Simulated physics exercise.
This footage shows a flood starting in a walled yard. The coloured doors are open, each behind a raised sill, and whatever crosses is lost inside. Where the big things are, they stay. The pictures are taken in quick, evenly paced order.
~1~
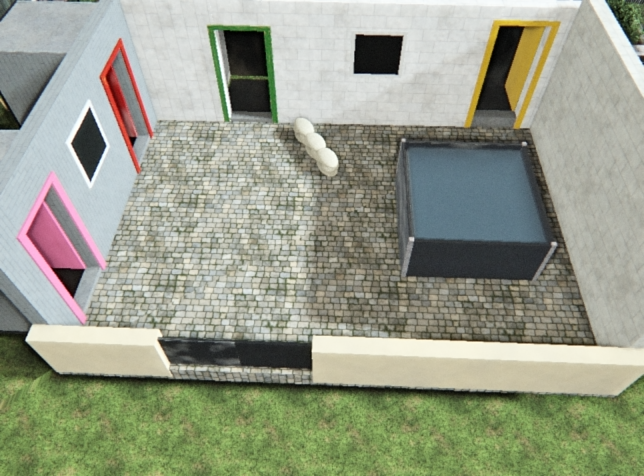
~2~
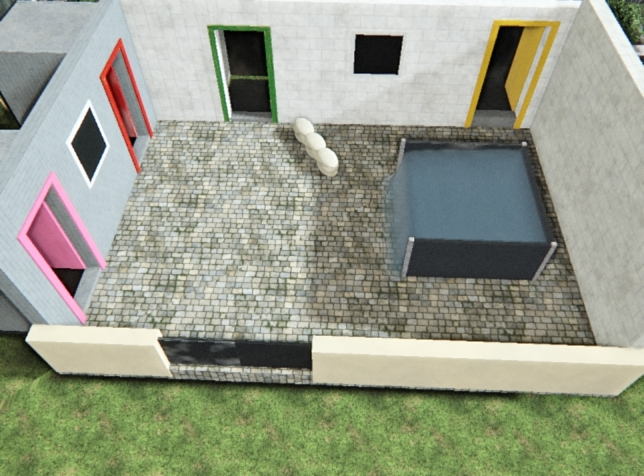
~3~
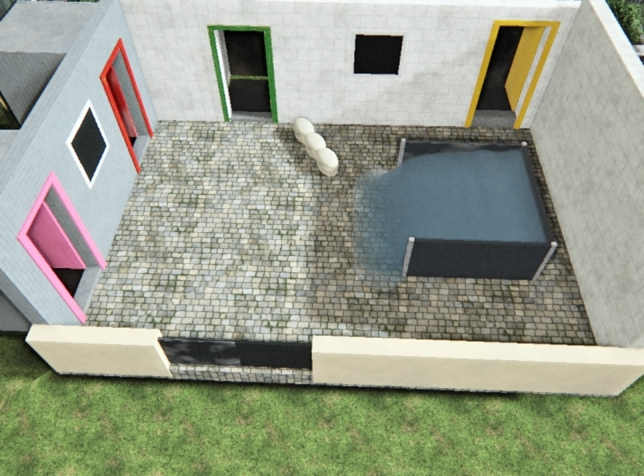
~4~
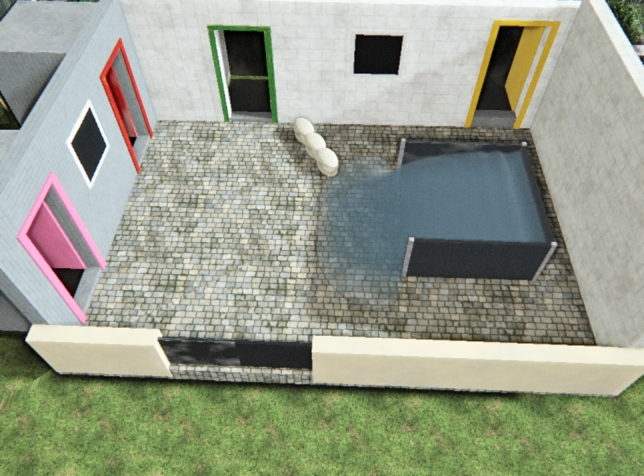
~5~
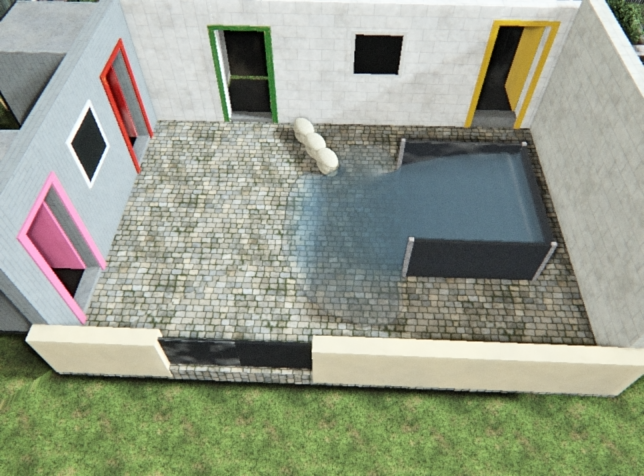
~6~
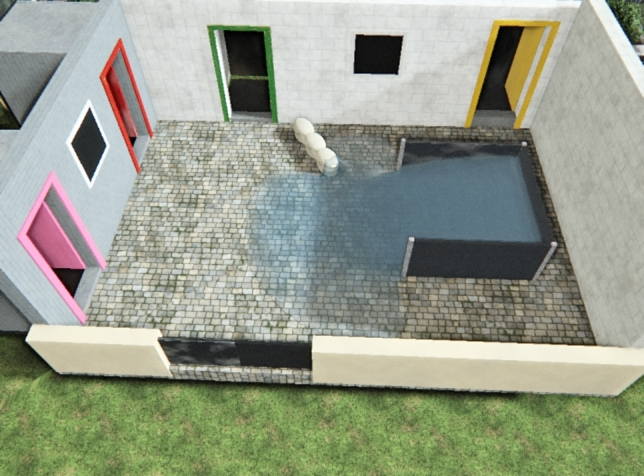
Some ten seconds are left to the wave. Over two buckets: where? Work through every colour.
As I see it, pink door: Exceeds two buckets, red door: Exceeds two buckets, yellow door: Within two buckets, green door: Exceeds two buckets.
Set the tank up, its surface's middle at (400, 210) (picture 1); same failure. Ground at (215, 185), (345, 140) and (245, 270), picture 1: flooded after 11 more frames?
As listed: Flooded, no water, awash.
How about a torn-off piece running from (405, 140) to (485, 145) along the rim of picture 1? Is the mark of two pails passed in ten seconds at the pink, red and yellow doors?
Lab note: The pink one tops the threshold; the red one tops the threshold; the yellow one tops the threshold.
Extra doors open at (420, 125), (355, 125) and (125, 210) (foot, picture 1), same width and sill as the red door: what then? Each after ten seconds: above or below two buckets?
Well, the first remains within bounds, the next breaks the limit, and the last breaks the limit.
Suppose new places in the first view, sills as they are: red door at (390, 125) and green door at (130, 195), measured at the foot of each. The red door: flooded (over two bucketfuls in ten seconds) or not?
The red door is spared.
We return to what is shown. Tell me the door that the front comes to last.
It's the yellow one.
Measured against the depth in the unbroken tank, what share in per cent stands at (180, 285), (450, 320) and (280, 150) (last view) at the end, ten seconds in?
First spot roughly 12 %, second 6 %, third 10 %.
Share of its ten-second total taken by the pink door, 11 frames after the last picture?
Around 10 in a hundred.
A moment on, water covers 55 % of the floor; the pink door not reached, the red door not reached, the yellow door not reached, the green door not reached.
Next, water covers 65 % of the floor; the pink door over two buckets in, the red door over two buckets in, the yellow door not reached, the green door wet at the sill, nothing in.
Then, water covers 75 % of the floor; the pink door far over two buckets in, the red door far over two buckets in, the yellow door not reached, the green door wet at the sill, nothing in.
Later, water covers 80 % of the floor; the pink door far over two buckets in, the red door far over two buckets in, the yellow door wet at the sill, nothing in, the green door under two buckets in.
In the end, water covers 95 % of the floor; the pink door far over two buckets in, the red door far over two buckets in, the yellow door wet at the sill, nothing in, the green door over two buckets in.
